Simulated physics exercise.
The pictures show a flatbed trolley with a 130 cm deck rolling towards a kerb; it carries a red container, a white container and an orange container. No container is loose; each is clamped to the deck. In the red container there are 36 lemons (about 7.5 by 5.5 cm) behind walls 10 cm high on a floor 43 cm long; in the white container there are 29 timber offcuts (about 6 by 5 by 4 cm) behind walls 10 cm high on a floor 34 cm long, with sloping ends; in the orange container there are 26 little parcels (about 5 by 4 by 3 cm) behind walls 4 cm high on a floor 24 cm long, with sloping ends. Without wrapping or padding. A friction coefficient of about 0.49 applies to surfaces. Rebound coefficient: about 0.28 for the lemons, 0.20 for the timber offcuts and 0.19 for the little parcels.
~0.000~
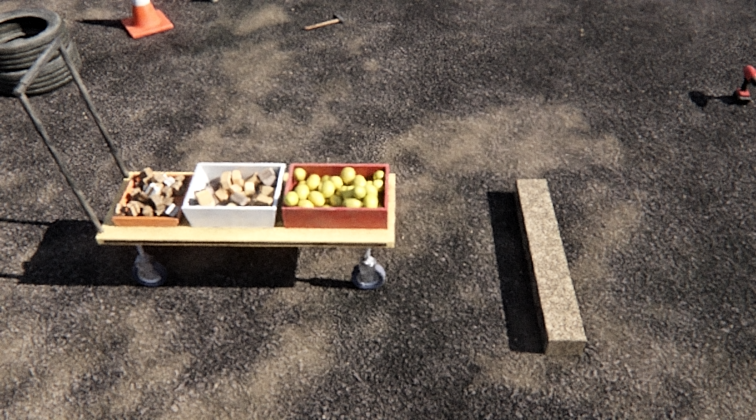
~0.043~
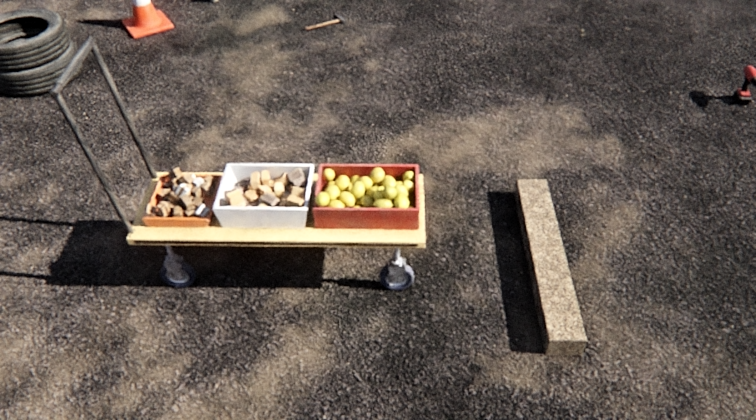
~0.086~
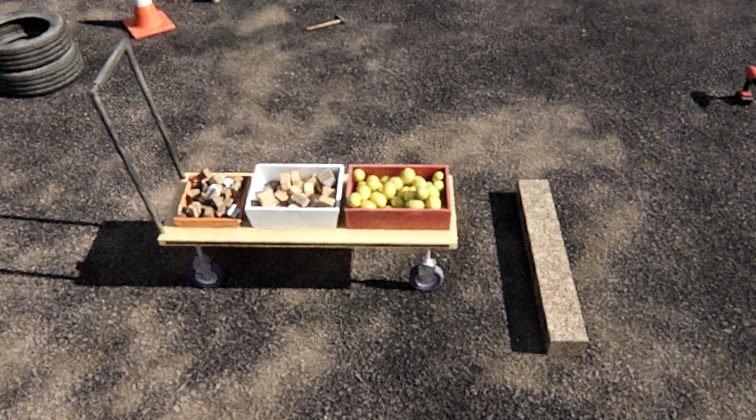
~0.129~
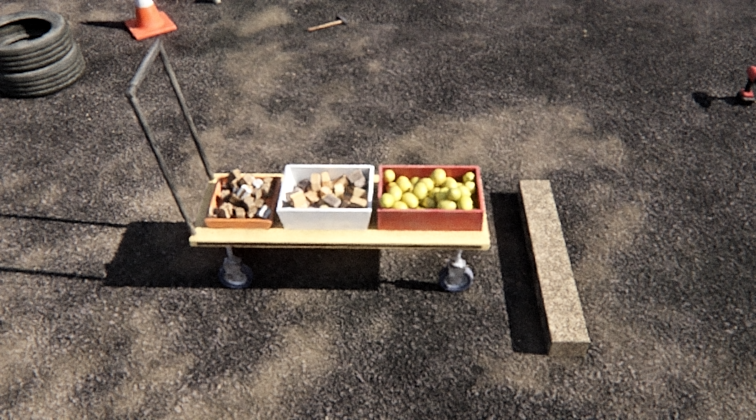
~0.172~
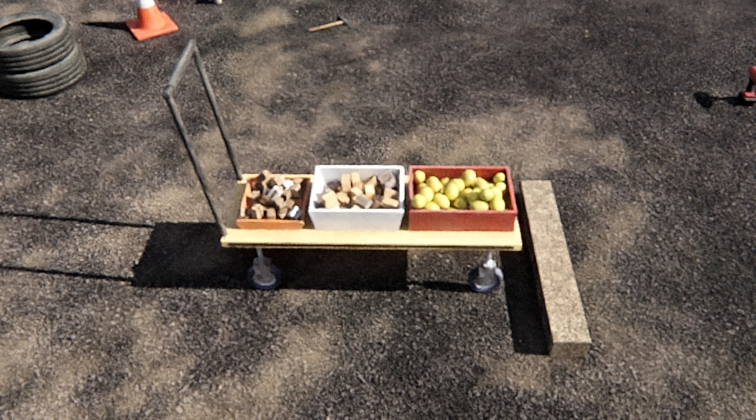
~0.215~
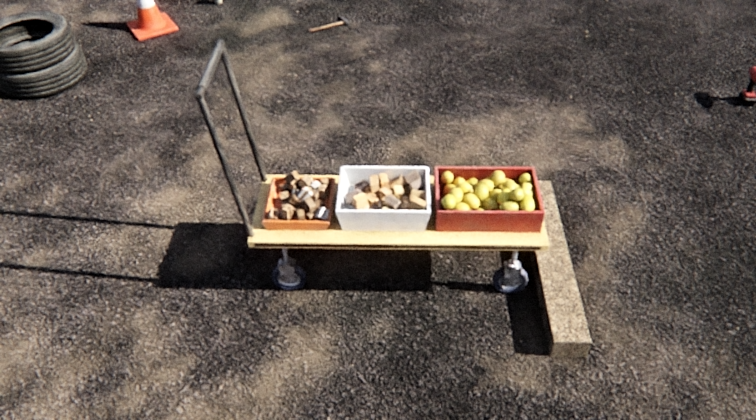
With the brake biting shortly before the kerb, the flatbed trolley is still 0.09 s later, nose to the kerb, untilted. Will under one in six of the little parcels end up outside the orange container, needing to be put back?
No, more than one in six do.
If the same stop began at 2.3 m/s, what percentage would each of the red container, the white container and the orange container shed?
Then the red container sheds 10 per cent of its load, the white container 0 per cent, and the orange container 20 per cent.
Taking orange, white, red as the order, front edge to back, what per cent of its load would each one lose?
With that order the red container sheds 10 per cent of its load, the white container 0 per cent, and the orange container 30 per cent.
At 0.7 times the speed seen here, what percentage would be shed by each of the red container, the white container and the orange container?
Red container 10, white container 0, orange container 20 per cent.
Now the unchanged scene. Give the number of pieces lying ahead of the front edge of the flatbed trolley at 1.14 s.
Close to 3.
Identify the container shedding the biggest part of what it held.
That would be the orange container.
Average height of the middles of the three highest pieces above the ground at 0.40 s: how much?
Roughly 60 cm.
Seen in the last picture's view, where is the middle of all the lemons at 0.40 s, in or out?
At about (521, 196) in pixels.
After 0.28 s, 0 of 36 out of the red container, 0 of 29 out of the white container and 0 of 26 out of the orange container.
After 0.40 s, 2 of 36 out of the red container, 1 of 29 out of the white container and 8 of 26 out of the orange container.
After 0.63 s, 3 of 36 out of the red container, 1 of 29 out of the white container and 8 of 26 out of the orange container.
When it is over (at 1.14 s), 3 of 36 out of the red container, 1 of 29 out of the white container and 9 of 26 out of the orange container. Asked share, 9 of 26, 35 per cent.
